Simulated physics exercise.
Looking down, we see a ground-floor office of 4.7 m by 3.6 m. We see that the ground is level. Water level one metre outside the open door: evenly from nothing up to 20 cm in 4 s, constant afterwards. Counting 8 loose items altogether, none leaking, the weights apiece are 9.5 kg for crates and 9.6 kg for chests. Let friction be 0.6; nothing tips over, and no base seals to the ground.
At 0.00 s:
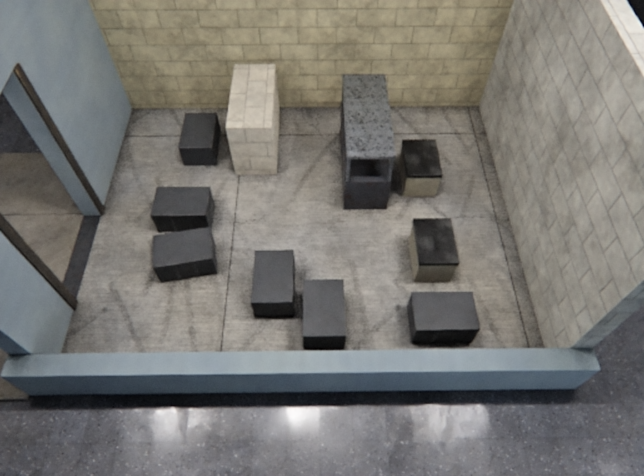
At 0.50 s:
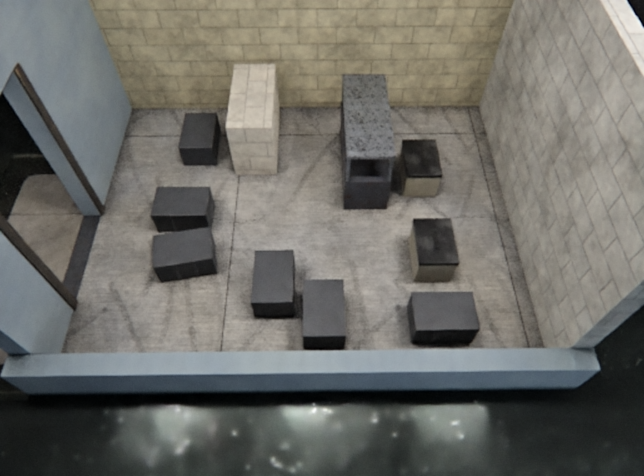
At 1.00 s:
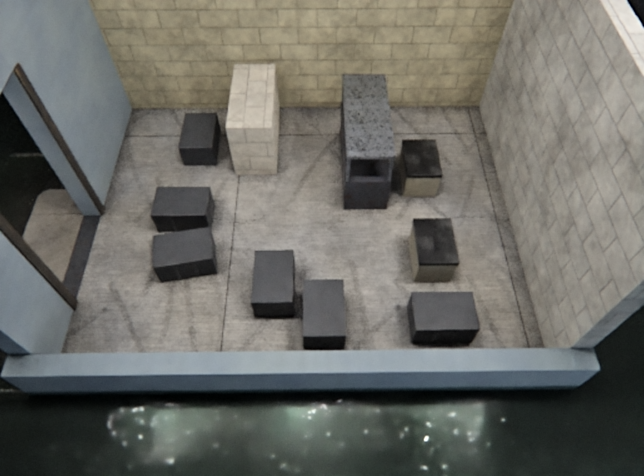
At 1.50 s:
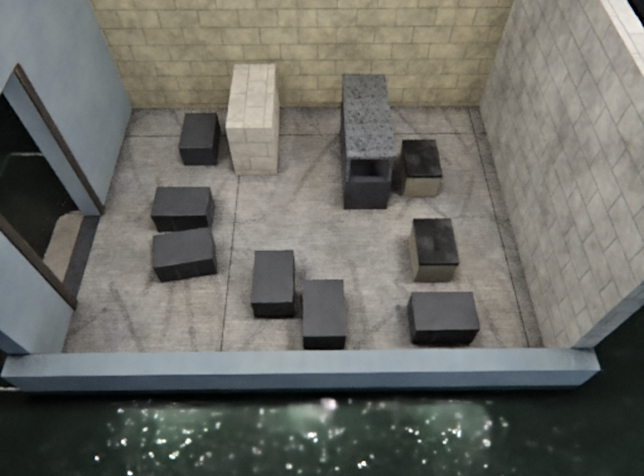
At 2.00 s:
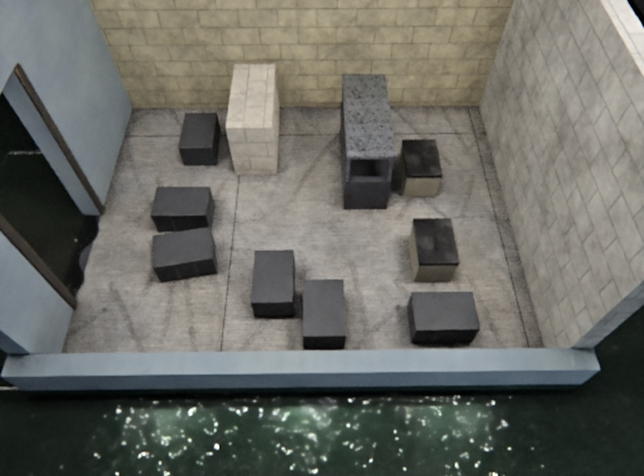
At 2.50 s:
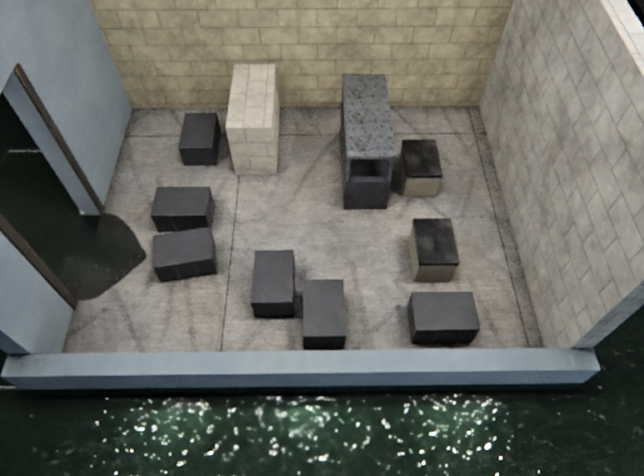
In a small walled room seen from above, dark blocks sat still on the grey floor while dark water covered the ground outside, then crept through the open doorway on the left.
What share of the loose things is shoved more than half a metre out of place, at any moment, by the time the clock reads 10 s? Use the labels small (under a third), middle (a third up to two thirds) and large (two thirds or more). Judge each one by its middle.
Large.
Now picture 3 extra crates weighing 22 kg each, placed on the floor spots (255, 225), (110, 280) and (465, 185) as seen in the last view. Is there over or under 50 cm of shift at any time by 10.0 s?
Result, in listed order: Exceeded / exceeded / not exceeded.
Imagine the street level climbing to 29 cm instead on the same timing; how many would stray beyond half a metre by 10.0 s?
Then 7 of them.
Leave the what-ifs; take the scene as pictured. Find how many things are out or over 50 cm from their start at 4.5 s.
1.
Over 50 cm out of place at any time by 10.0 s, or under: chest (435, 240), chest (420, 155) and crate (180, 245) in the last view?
First farther, then not as far, then farther.
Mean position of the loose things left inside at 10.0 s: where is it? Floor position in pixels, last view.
I'd say about (404, 220) in the last view.
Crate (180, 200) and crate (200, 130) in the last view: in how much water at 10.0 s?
About 8 and 4 cm.
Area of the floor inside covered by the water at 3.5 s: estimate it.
Wet: Near 2.0 m2.
After 3.5 s 0 of 8 are over 50 cm from their spots; 0 afloat.
After 4.5 s 1 of 8 are over 50 cm from their spots; 0 afloat.
After 7.0 s 4 of 8 are over 50 cm from their spots; 4 afloat.
After 10.0 s 6 of 8 are over 50 cm from their spots, and 6 have been at some point; 7 afloat.
